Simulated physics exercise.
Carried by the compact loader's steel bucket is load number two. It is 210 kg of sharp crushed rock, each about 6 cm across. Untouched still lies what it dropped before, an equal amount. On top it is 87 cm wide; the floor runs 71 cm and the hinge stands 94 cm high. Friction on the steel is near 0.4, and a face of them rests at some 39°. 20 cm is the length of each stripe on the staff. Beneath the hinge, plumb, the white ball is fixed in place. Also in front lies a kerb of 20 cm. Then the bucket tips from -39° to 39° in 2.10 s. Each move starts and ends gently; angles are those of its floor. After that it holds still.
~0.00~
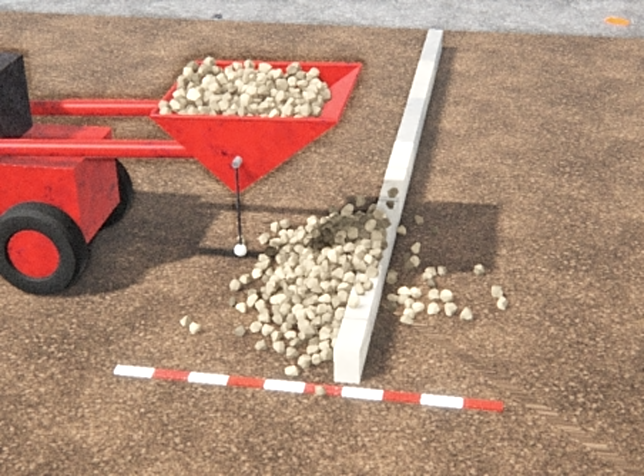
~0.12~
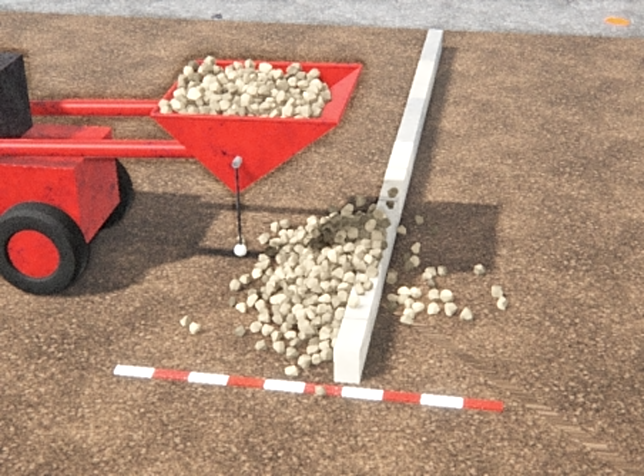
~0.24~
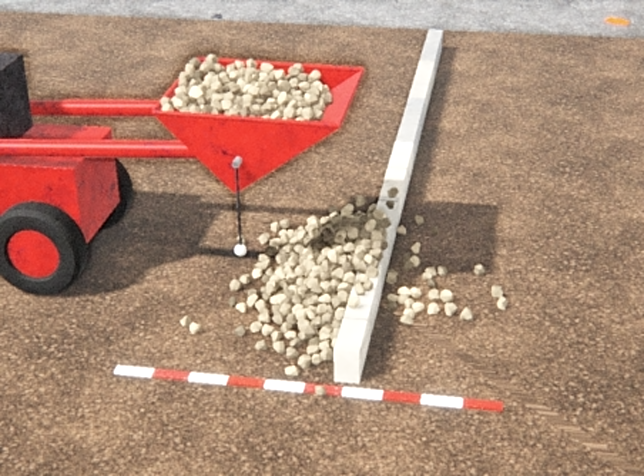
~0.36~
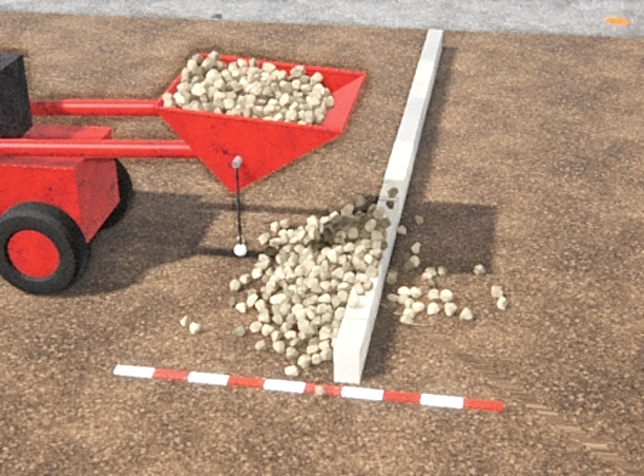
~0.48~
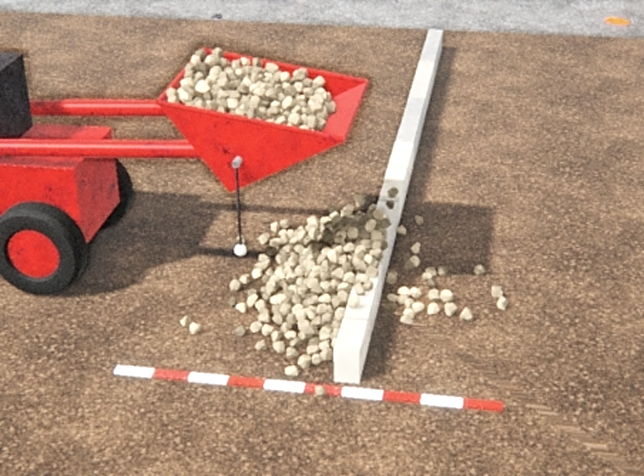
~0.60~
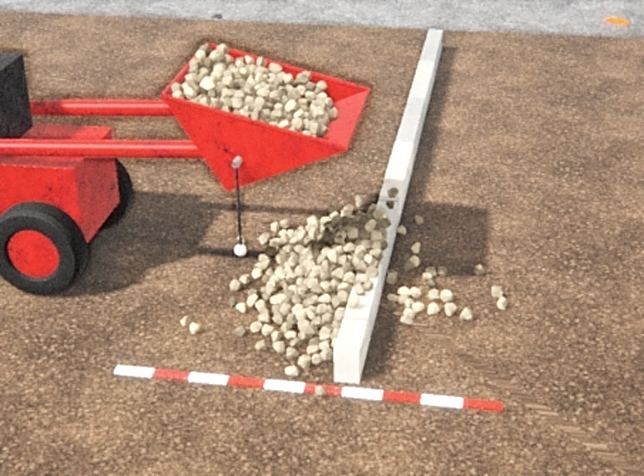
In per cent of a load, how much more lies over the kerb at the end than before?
Some 46 per cent more.
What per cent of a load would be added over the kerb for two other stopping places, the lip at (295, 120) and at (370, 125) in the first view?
I'd expect near 5 per cent first and near 85 per cent next.
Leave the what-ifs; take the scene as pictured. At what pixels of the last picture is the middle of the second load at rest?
Roughly at (366, 262) in the last picture.
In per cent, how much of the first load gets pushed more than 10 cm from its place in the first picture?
The answer is about 5 per cent.
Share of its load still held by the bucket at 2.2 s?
About 25 per cent is held.
After 1.6 s the floor is at 27°; in per cent of one load, 95 in the bucket, 99 on this side of the kerb, 5 over the kerb; the foremost stones are at (465, 295).
After 2.2 s the floor is at 39°; in per cent of one load, 26 in the bucket, 147 on this side of the kerb, 28 over the kerb; the foremost stones are at (480, 290).
After 2.5 s the floor is at 39°; in per cent of one load, 4 in the bucket, 153 on this side of the kerb, 43 over the kerb; the foremost stones are at (509, 288).
After 4.9 s the floor is at 39°; in per cent of one load, 0 in the bucket, 148 on this side of the kerb, 52 over the kerb; the foremost stones are at (513, 283). Net gain over the kerb, 46.
